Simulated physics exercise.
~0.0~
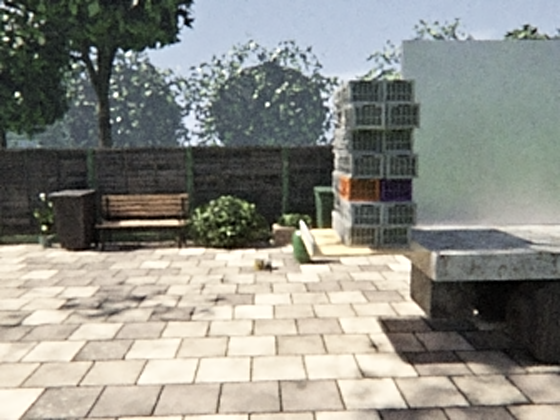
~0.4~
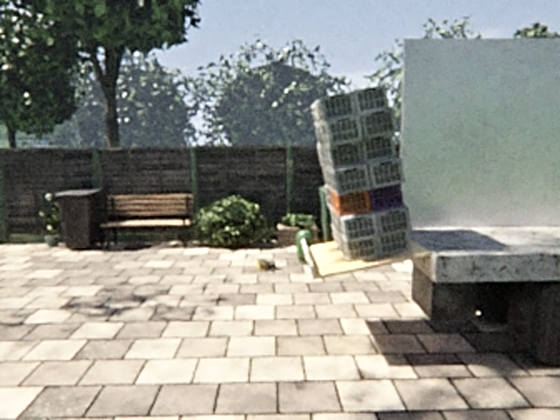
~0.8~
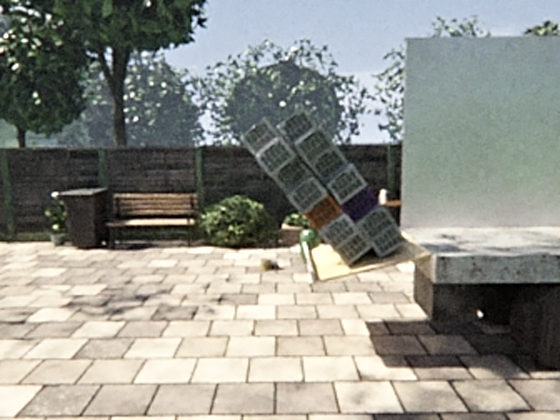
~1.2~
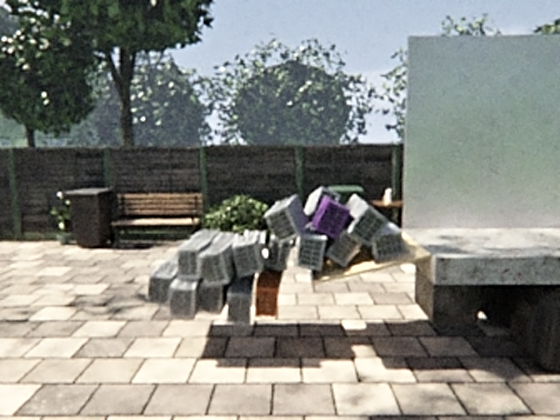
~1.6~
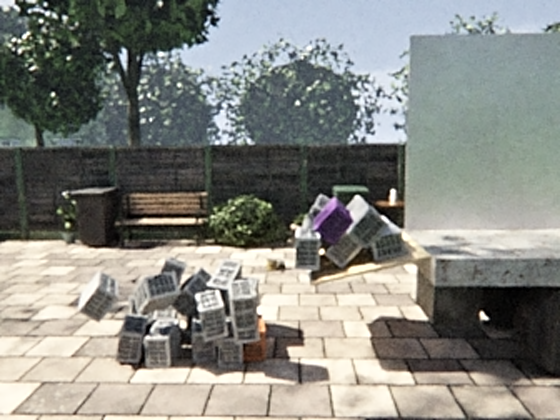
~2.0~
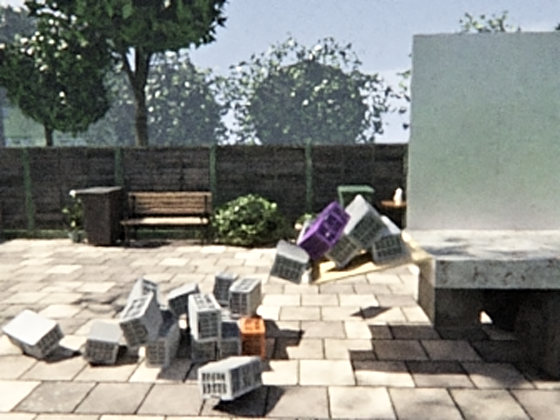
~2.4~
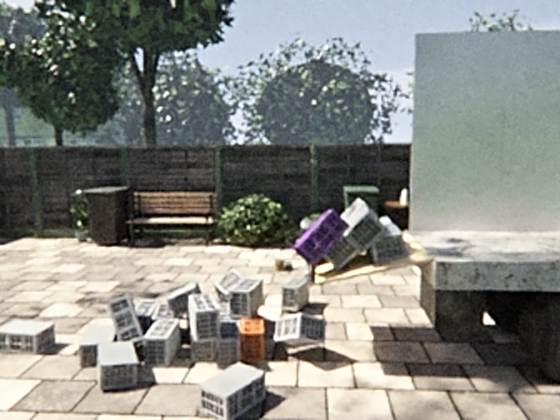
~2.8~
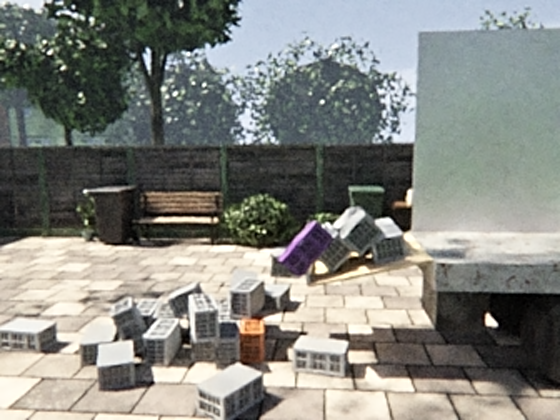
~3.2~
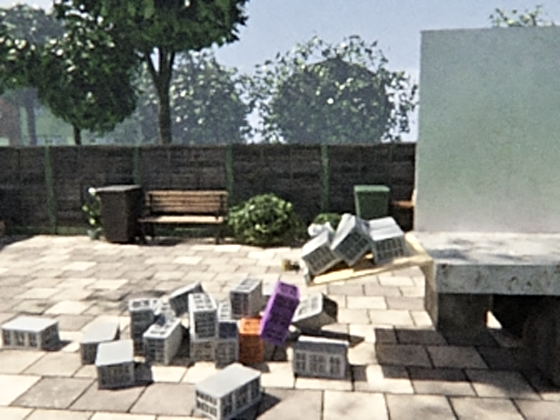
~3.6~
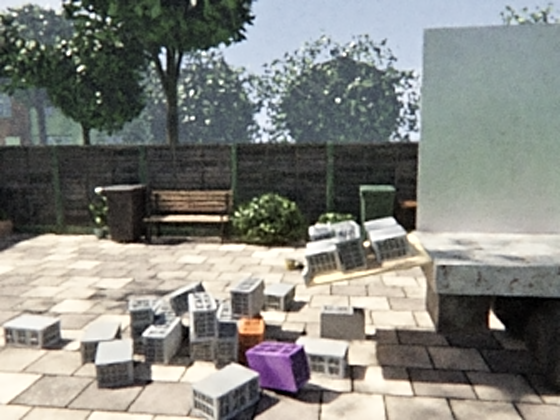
In a paved yard, stacked crates tip left off a tilting platform and scatter, leaving a few behind.
